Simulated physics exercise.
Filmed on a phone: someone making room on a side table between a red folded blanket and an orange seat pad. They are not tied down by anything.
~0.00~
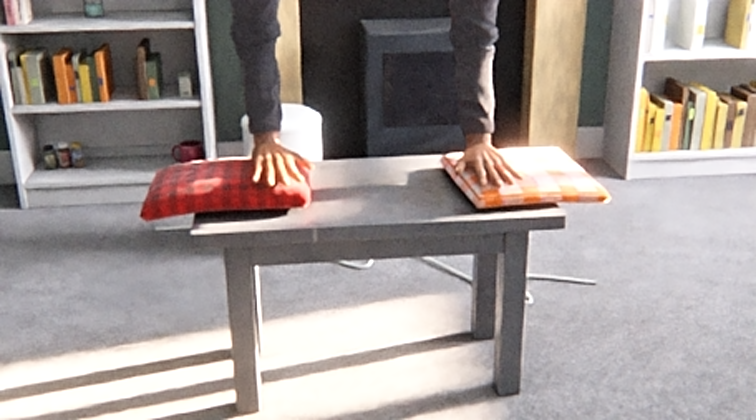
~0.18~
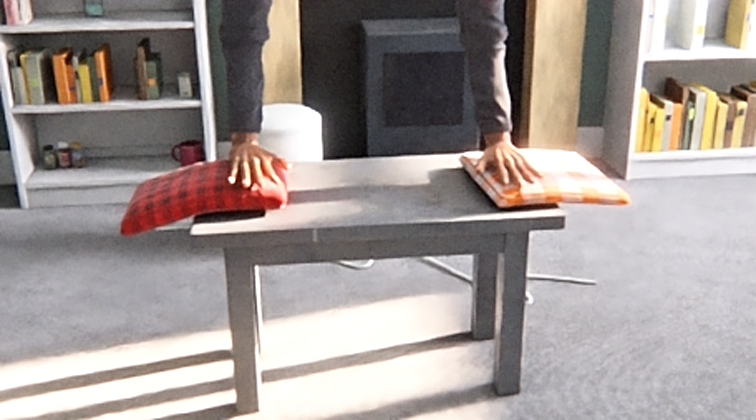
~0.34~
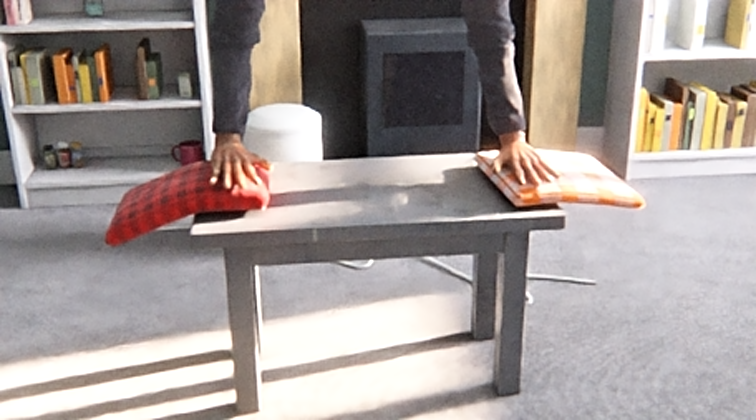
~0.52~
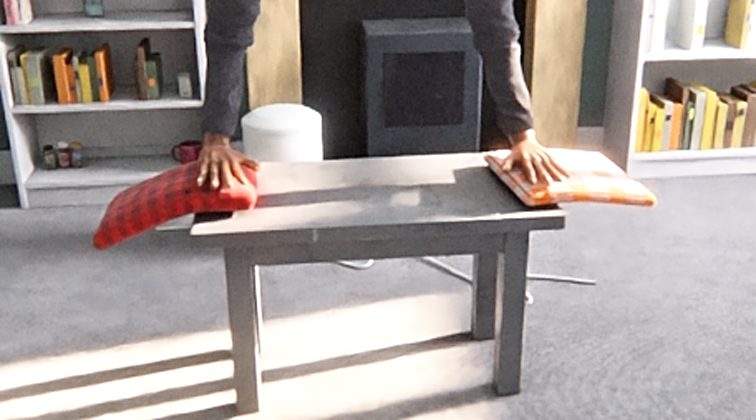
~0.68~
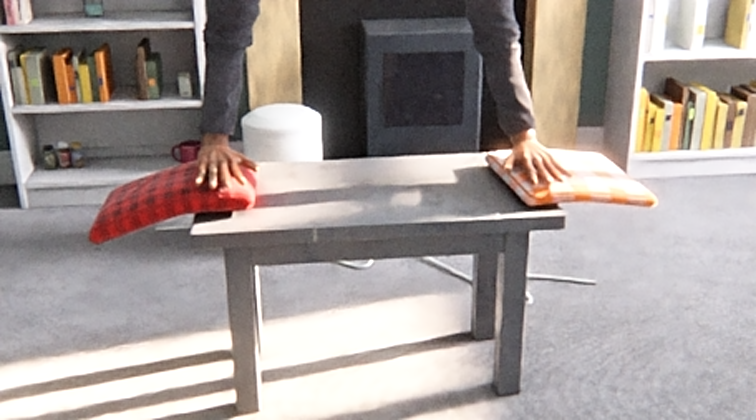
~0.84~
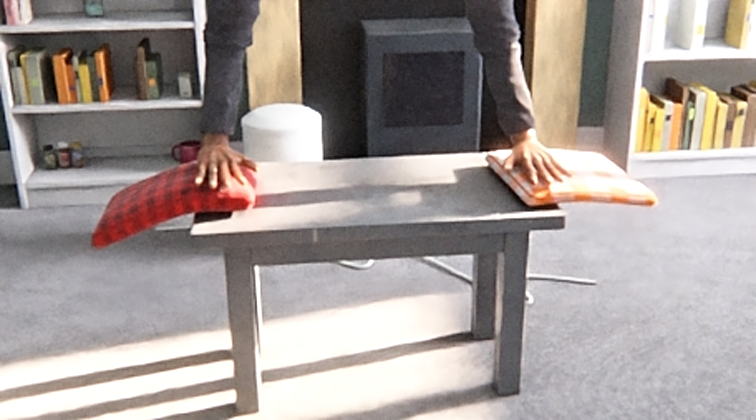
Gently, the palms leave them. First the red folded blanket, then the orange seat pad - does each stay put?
Outcome. The red folded blanket comes off. The orange seat pad comes off.
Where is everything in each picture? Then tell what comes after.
Folded blanket tip (148, 204); seat pad tip (592, 185), in the first frame.
Folded blanket tip (129, 220); seat pad tip (612, 189), in the second frame.
Folded blanket tip (115, 230); seat pad tip (626, 192), in the third frame.
Folded blanket tip (103, 233); seat pad tip (637, 190), in the fourth frame.
Folded blanket tip (99, 227); seat pad tip (638, 190), in the fifth frame.
Folded blanket tip (102, 232), well over half past the edge; seat pad tip (638, 190), well over half past the edge, in the sixth frame.
Around 1.18 s, folded blanket falling near (181, 226); seat pad falling near (571, 244).
Around 1.46 s, folded blanket on the floor near (187, 370); seat pad on the floor near (589, 321).
Finally, folded blanket on the floor near (173, 369); seat pad on the floor near (597, 335). The red folded blanket slumps off the end and the orange seat pad tips over and falls.
